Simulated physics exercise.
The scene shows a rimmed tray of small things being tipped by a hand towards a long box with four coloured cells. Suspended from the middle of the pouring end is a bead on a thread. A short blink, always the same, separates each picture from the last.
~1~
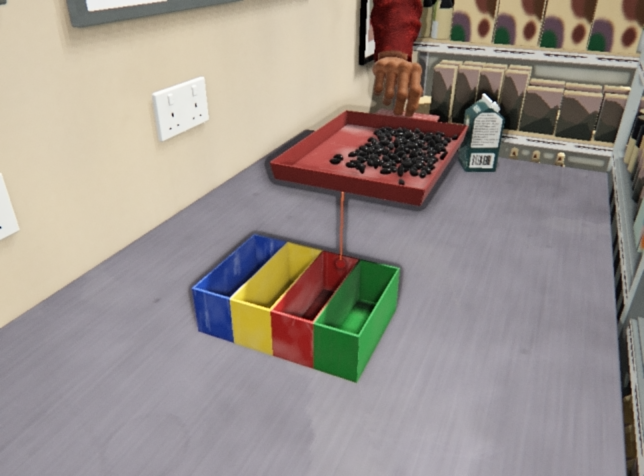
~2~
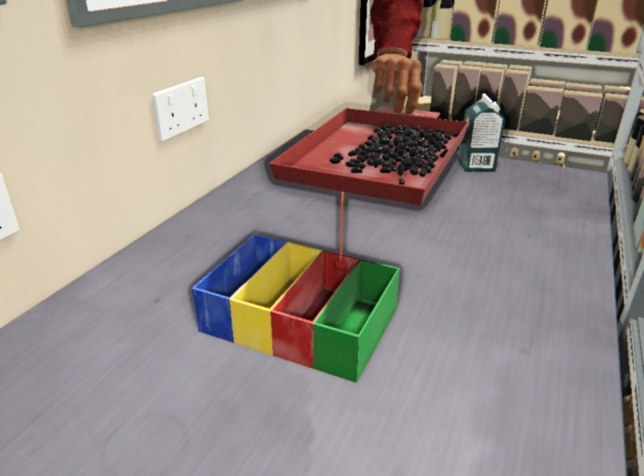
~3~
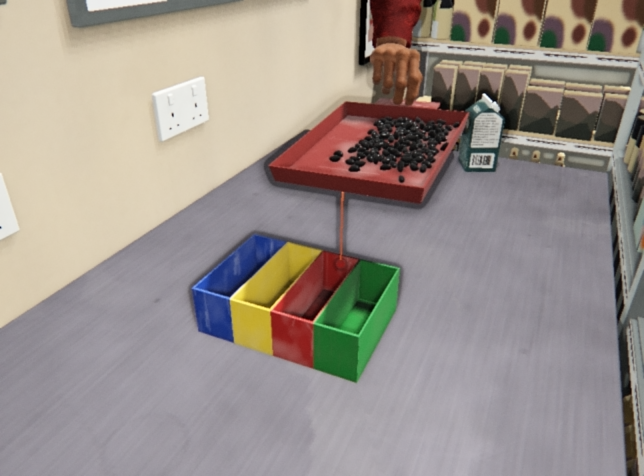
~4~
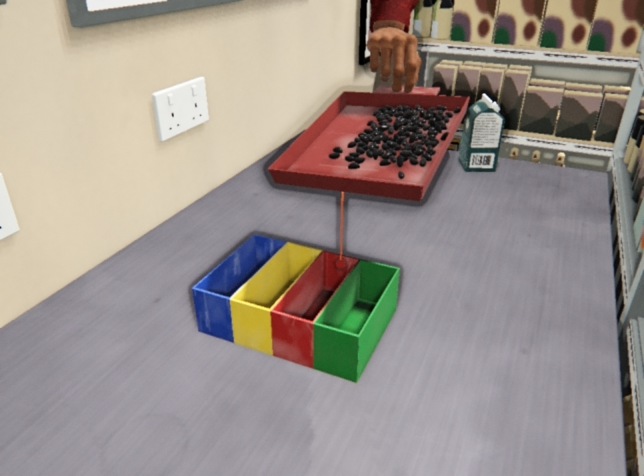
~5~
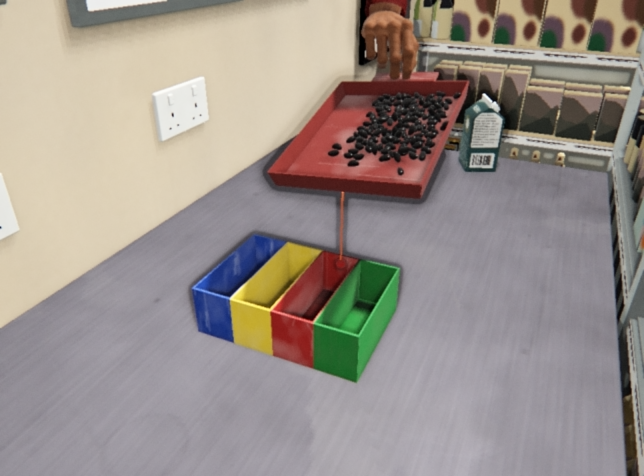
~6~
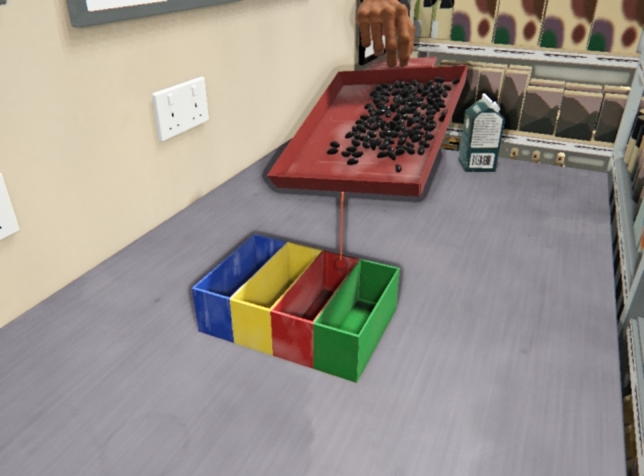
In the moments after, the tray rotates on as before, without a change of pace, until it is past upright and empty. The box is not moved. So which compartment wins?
The yellow one wins.
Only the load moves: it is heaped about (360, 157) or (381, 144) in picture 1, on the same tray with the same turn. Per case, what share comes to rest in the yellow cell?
About 70 % and 70 %.
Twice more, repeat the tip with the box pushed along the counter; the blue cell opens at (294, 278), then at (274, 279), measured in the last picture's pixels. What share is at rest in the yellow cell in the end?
Trial 1 around 10 percent, trial 2 around 20 percent.
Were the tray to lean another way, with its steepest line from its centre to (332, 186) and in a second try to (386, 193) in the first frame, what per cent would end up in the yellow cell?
I'd say roughly 40 percent with the first slope, 0 percent with the other.
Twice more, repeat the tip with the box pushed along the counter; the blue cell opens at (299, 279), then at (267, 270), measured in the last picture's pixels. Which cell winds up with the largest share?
Try one: That blue cell; try two: The blue one.
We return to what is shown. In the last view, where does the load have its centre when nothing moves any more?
Roughly pixel (277, 314).
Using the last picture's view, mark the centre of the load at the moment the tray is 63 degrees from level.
Somewhere about (314, 168).
Shortly afterwards, tray tipped steeply; all but a few on the tray; only a few falling or outside the box.
Next, tray tipped right over; near half on the tray; near a quarter in the yellow cell; a little in the blue cell; a little in the red cell; only a few in the green cell; a little falling or outside the box.
Some moments later, tray tipped past a quarter turn; near two thirds in the yellow cell; near a quarter in the red cell; a little in the blue cell; only a few in the green cell; only a few falling or outside the box.
In the end, tray tipped past a quarter turn; near two thirds in the yellow cell; near a quarter in the red cell; a little in the blue cell; only a few in the green cell; only a few outside the box.
